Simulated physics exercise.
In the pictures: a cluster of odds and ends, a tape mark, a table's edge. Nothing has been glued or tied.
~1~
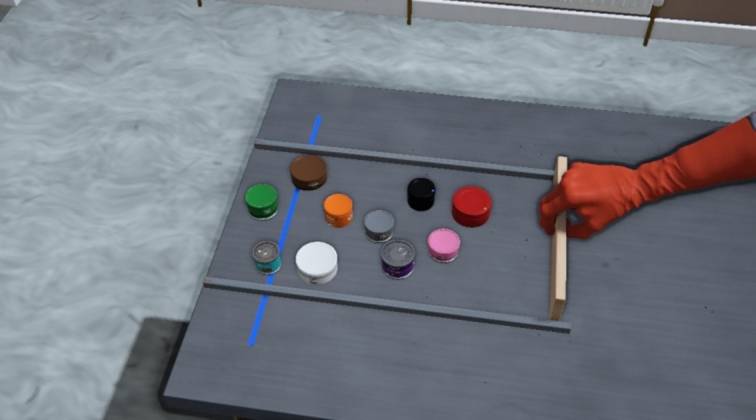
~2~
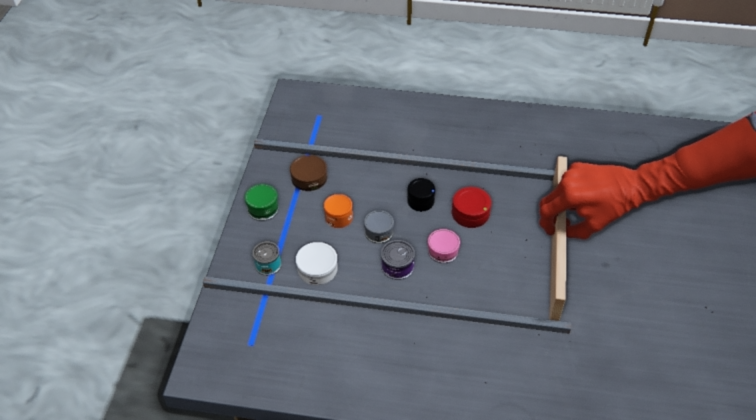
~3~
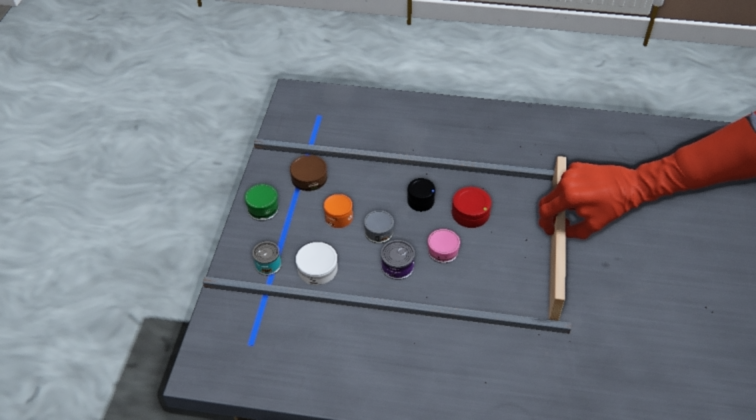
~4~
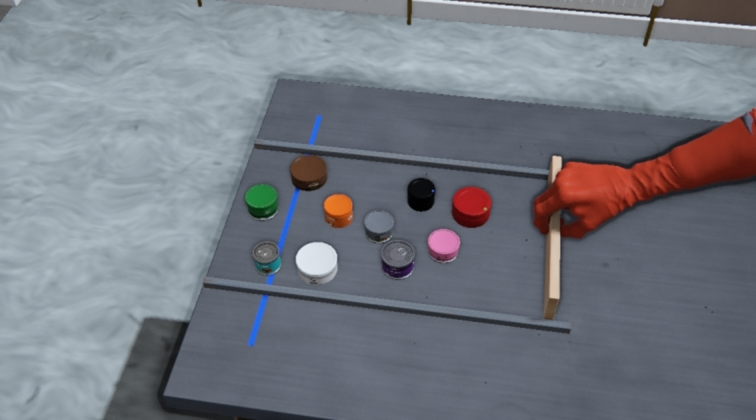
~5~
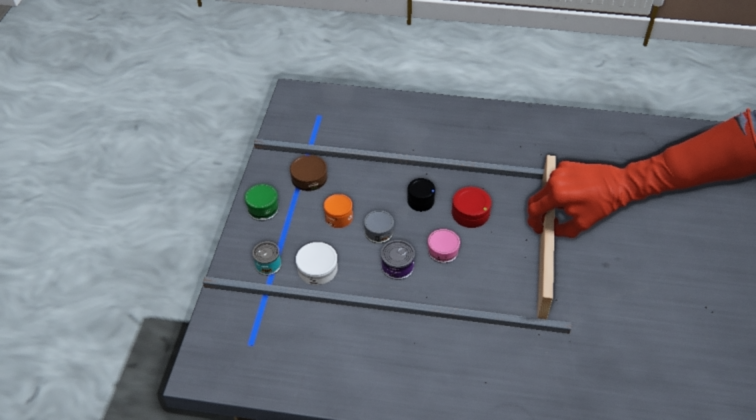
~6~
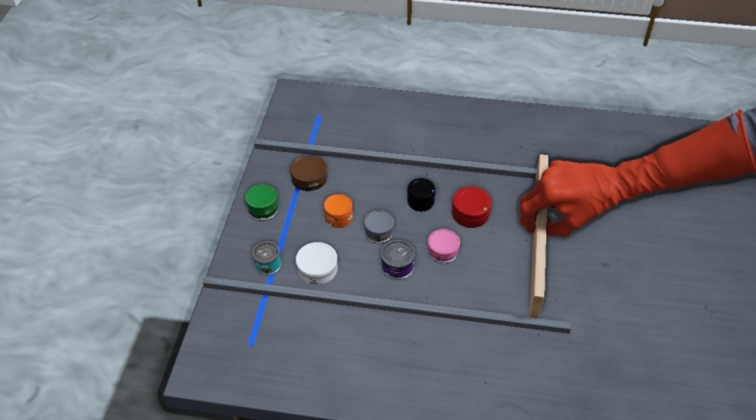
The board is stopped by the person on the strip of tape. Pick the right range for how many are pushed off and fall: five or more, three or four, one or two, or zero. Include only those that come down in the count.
The right range is one or two.
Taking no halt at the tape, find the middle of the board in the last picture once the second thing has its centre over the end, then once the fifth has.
At (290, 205) for the second, at (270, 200) for the fifth.
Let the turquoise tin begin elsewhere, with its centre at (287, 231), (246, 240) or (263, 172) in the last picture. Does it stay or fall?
One after another, it keeps its place; keeps its place; fails to stay.
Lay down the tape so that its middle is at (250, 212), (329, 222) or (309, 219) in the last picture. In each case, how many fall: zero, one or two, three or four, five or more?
Taking the three places in turn, it would be at least five; none; none at all.
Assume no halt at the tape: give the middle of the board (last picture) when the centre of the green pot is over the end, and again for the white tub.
(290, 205) and (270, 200), more or less.
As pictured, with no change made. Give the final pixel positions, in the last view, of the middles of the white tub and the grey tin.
You'll find the first one at (230, 263) and the second at (262, 202).
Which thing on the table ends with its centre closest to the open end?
That would be the green pot.
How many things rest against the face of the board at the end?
4 of them.
Early on, none off yet; green pot at rest near (262, 203); turquoise tin at rest near (267, 259); brown tub at rest near (309, 173).
Finally, the number that fall off is one or two; lost, turquoise tin.
